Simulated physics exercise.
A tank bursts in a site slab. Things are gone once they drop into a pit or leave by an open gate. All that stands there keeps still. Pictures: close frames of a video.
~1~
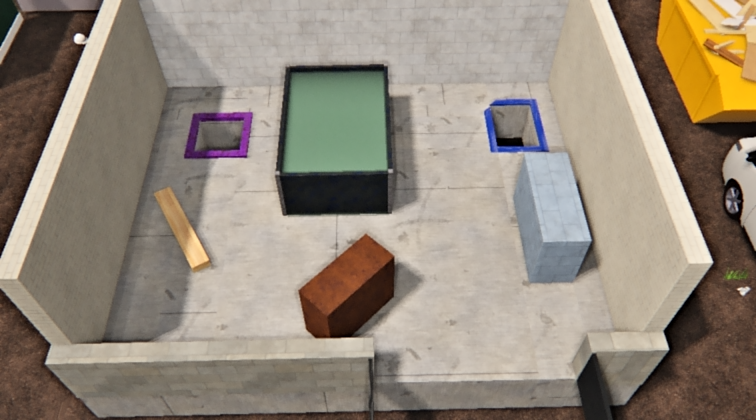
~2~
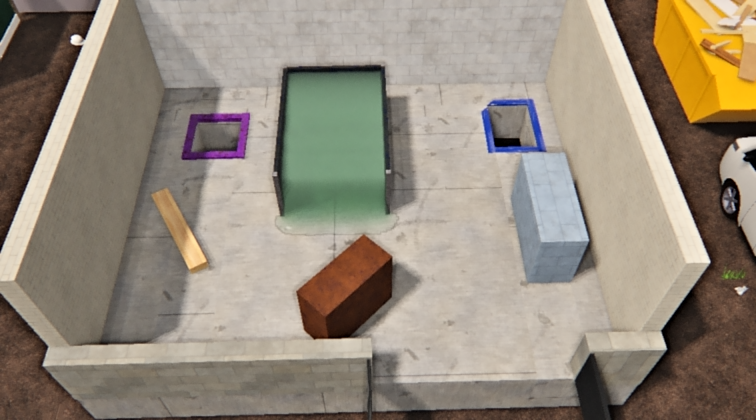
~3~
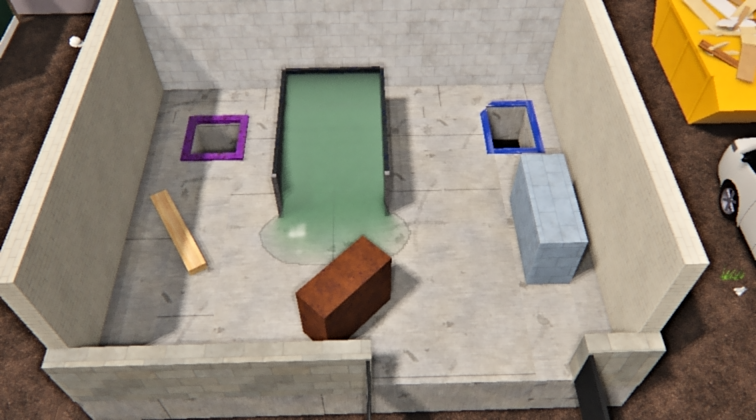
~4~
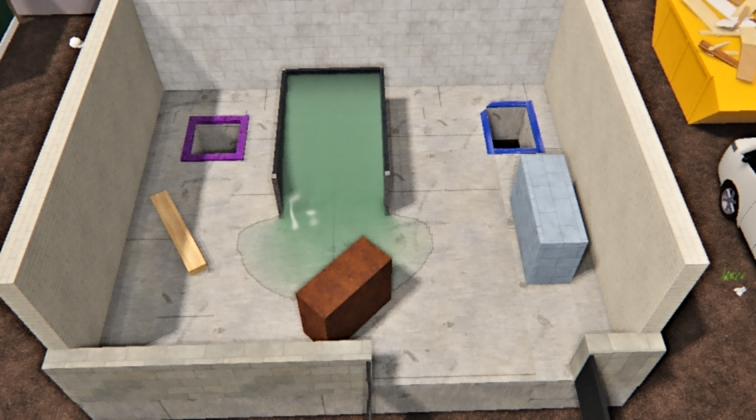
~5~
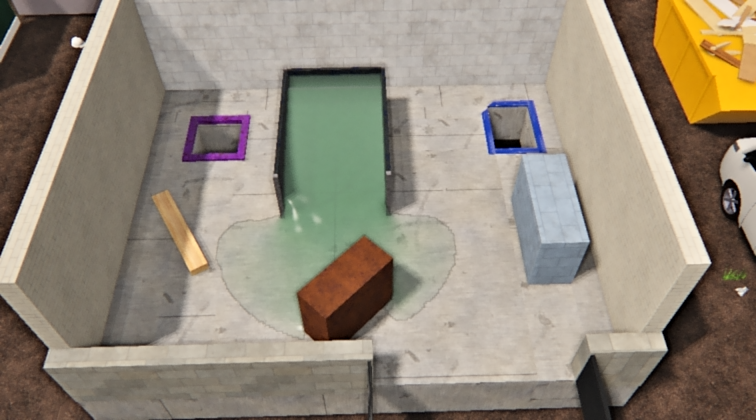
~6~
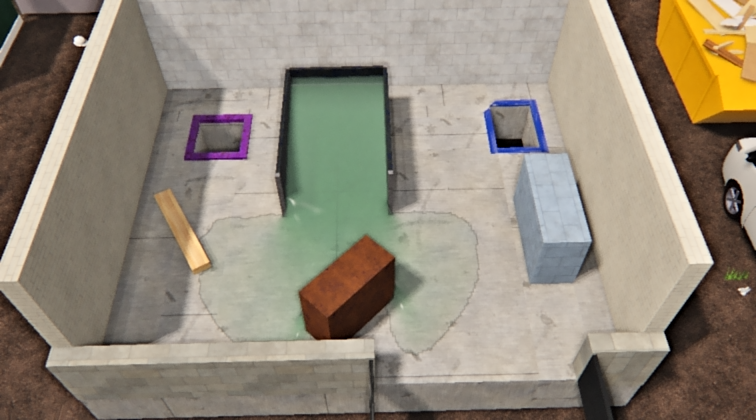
Green water pours from the open front of a dark tank and spreads around a brown block.
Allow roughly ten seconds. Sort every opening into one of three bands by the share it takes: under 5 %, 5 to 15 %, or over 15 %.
The gate takes over 15 %; the blue pit takes 5 to 15 %; the purple pit takes 5 to 15 %.
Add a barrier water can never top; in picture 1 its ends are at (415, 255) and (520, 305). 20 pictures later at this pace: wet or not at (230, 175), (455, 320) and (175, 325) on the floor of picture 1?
In the order you listed them: Soaked, soaked, soaked.
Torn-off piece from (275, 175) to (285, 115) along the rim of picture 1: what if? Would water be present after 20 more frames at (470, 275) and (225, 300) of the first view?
Respectively: Spared and swamped.
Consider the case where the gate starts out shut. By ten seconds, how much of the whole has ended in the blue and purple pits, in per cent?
In per cent: Blue 20, purple 8.
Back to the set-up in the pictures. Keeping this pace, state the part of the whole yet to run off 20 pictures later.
I make it around 88 per cent.
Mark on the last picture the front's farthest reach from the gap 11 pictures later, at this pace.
Look around (611, 360).
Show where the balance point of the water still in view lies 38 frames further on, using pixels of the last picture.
I'd put it at around (301, 229).
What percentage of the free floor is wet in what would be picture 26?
It comes out near 65 percent.
A moment on, water covers 35 % of the floor; the gate 1 %, the blue pit 0 %, the purple pit 0 %.
Next, water covers 45 % of the floor; the gate 6 %, the blue pit 0 %, the purple pit 0 %.
Then, water covers 65 % of the floor; the gate 12 %, the blue pit 0 %, the purple pit 0 %.
Later, water covers 85 % of the floor; the gate 19 %, the blue pit 2 %, the purple pit 5 %.
In the end, water covers 95 % of the floor; the gate 25 %, the blue pit 9 %, the purple pit 8 %.
